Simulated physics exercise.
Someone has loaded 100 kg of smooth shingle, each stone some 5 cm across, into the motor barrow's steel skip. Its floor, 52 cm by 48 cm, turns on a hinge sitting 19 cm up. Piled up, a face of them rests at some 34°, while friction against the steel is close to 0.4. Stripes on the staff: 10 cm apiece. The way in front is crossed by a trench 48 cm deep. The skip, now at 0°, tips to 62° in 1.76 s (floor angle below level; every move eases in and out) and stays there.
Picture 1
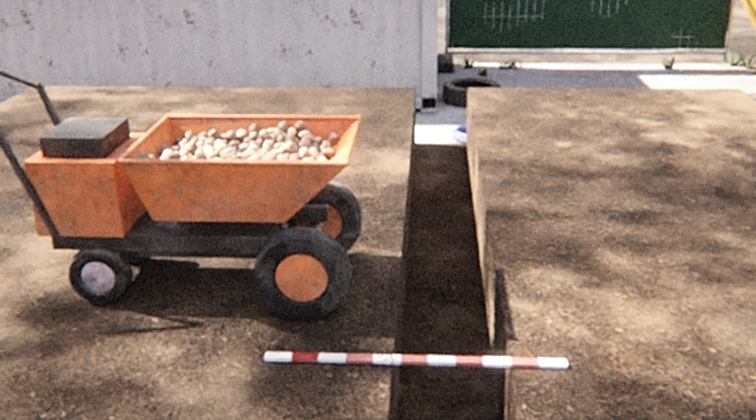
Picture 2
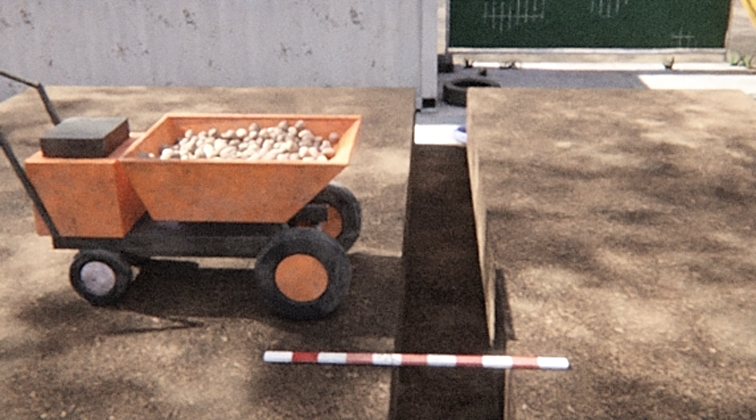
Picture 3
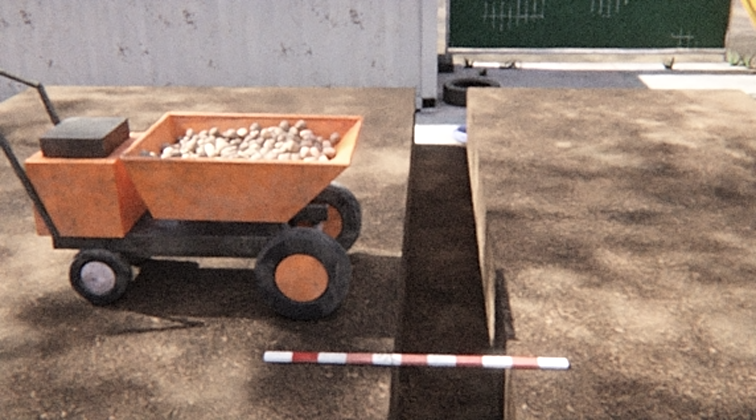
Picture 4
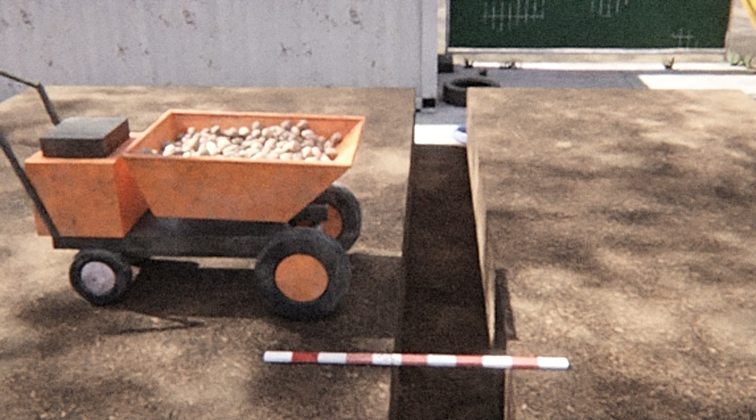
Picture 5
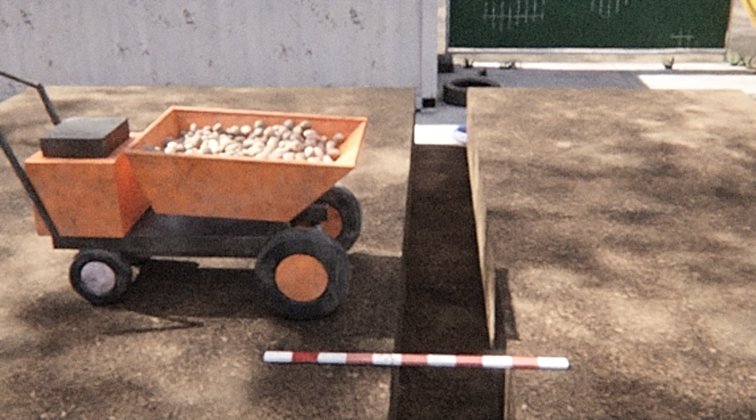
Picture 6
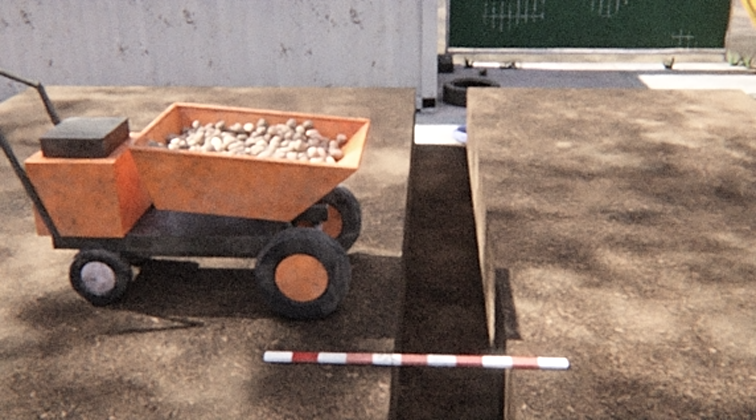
We see an orange motor barrow loaded with smooth stones standing left of a narrow trench, a red-and-white striped staff lying in front, as its skip slowly tilts slightly toward the right while the wheels stay still.
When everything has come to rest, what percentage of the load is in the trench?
About 86 per cent.
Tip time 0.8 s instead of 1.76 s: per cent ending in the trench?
65 per cent.
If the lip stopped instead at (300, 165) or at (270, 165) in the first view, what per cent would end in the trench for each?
About 100 per cent first, then about 95 per cent.
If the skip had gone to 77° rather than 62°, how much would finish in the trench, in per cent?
Roughly 90 percent.
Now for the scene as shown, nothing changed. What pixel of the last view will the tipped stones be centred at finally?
Around (464, 370).
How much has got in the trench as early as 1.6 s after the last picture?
Some 50 per cent.
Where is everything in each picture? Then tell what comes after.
Lip at (347, 164), floor tilted 0°, highest stones at (272, 134), in the first frame.
The skip is at 0°, its lip at (348, 164); the top of the load is at (272, 133), in the second frame.
The skip is at 1°, its lip at (349, 165); the top of the load is at (273, 133), in the third frame.
Lip at (351, 165), floor tilted 2°, highest stones at (267, 133), in the fourth frame.
The skip is at 3°, its lip at (354, 167); the top of the load is at (252, 132), in the fifth frame.
The skip is at 5°, its lip at (358, 168); the top of the load is at (249, 130), in the sixth frame.
Then, 1.0 s after the last picture the floor is at 52°, 100 % in the skip; the foremost stones are at (431, 214).
Then, 1.6 s after the last picture the floor is at 62°, 43 % in the skip, 50 % in the trench, 7 % past the trench; the foremost stones are at (559, 295).
Then, 1.9 s after the last picture the floor is at 62°, 16 % in the skip, 70 % in the trench, 14 % past the trench; the foremost stones are at (622, 280).
Then, 3.9 s after the last picture the floor is at 62°, 0 % in the skip, 86 % in the trench, 14 % past the trench; the foremost stones are at (642, 280).
